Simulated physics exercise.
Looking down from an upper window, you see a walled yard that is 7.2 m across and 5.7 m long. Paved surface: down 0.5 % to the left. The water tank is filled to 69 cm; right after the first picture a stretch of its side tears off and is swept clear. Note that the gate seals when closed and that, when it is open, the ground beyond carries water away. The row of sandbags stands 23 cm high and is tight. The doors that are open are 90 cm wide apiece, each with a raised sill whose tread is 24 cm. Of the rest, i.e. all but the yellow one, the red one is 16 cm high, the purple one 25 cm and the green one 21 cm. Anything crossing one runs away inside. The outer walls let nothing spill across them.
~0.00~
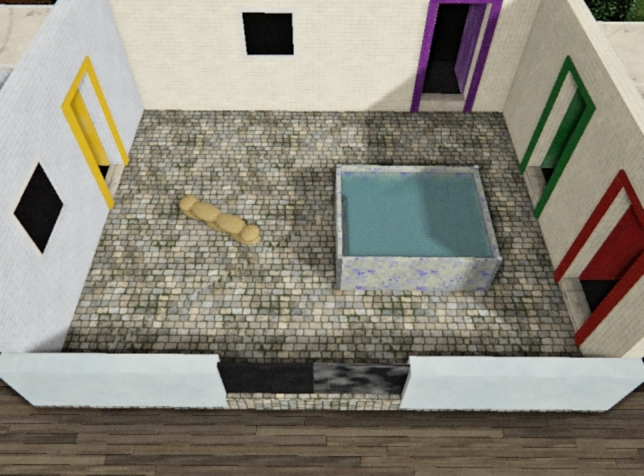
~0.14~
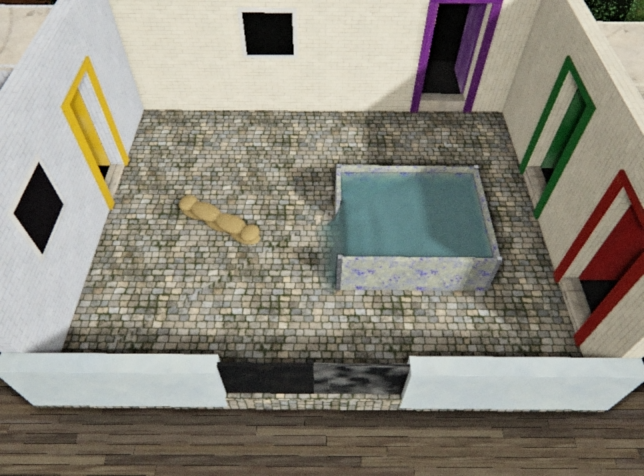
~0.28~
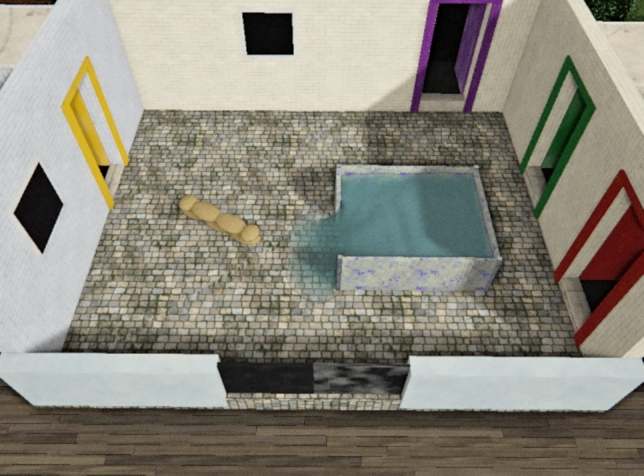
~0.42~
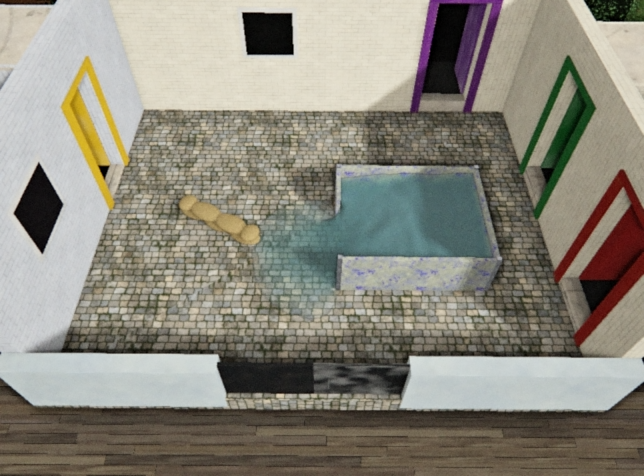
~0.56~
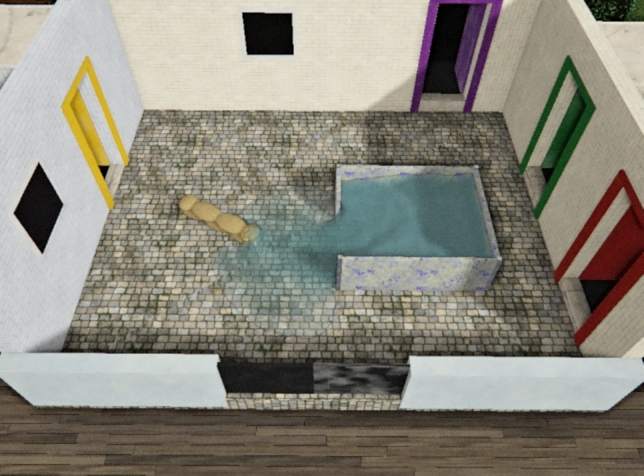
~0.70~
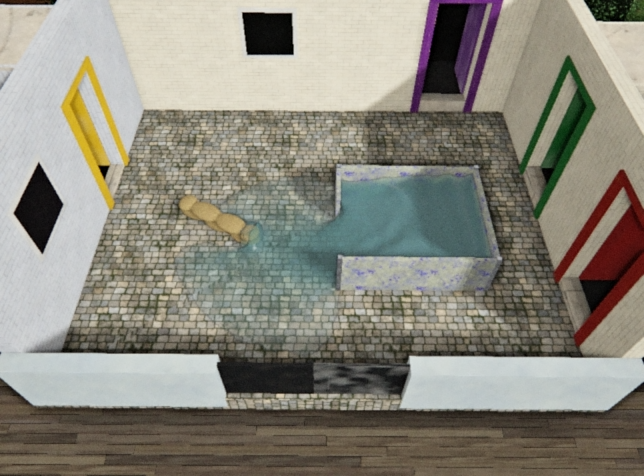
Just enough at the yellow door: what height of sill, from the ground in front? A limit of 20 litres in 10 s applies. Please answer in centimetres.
Some 9.5 cm.
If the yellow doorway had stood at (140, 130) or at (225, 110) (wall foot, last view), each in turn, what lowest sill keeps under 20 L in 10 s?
About 17 and 11.5 cm.
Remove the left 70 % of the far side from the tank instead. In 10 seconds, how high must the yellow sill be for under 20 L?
Some 10.0 centimetres.
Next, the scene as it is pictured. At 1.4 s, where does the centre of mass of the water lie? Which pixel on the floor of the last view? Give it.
Roughly (346, 248).
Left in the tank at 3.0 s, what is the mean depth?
About 26 centimetres on average.
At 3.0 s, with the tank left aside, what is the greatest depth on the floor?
Max depth: About 33 cm.
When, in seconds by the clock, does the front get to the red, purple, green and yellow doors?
Red = 7.5 s, purple = 6.5 s, green = 8.0 s, yellow = 1.6 s.
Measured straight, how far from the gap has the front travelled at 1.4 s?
Reach: Approx. 4.2 m.
After 1.4 s water covers 30 % of the floor, deepest (34 cm) near (255, 251); it has not reached the yellow door.
After 3.0 s water covers 45 % of the floor, deepest (33 cm) near (61, 355); 10 cm at the yellow door, 2 litres in over its 5 cm sill.
After 10.0 s water covers 95 % of the floor, deepest (12 cm) near (106, 224); 10 cm at the yellow door, 92 litres in over its 5 cm sill.
At the yellow door as built, the water arrived by 1.7 s and peaked near 12 cm at 6.2 s.
Run again over the same 10 s with other heights there, 44 litres in over 7.5 cm, 6 litres over 12 cm. The limit of 20 litres is kept from about 9.5 cm up.
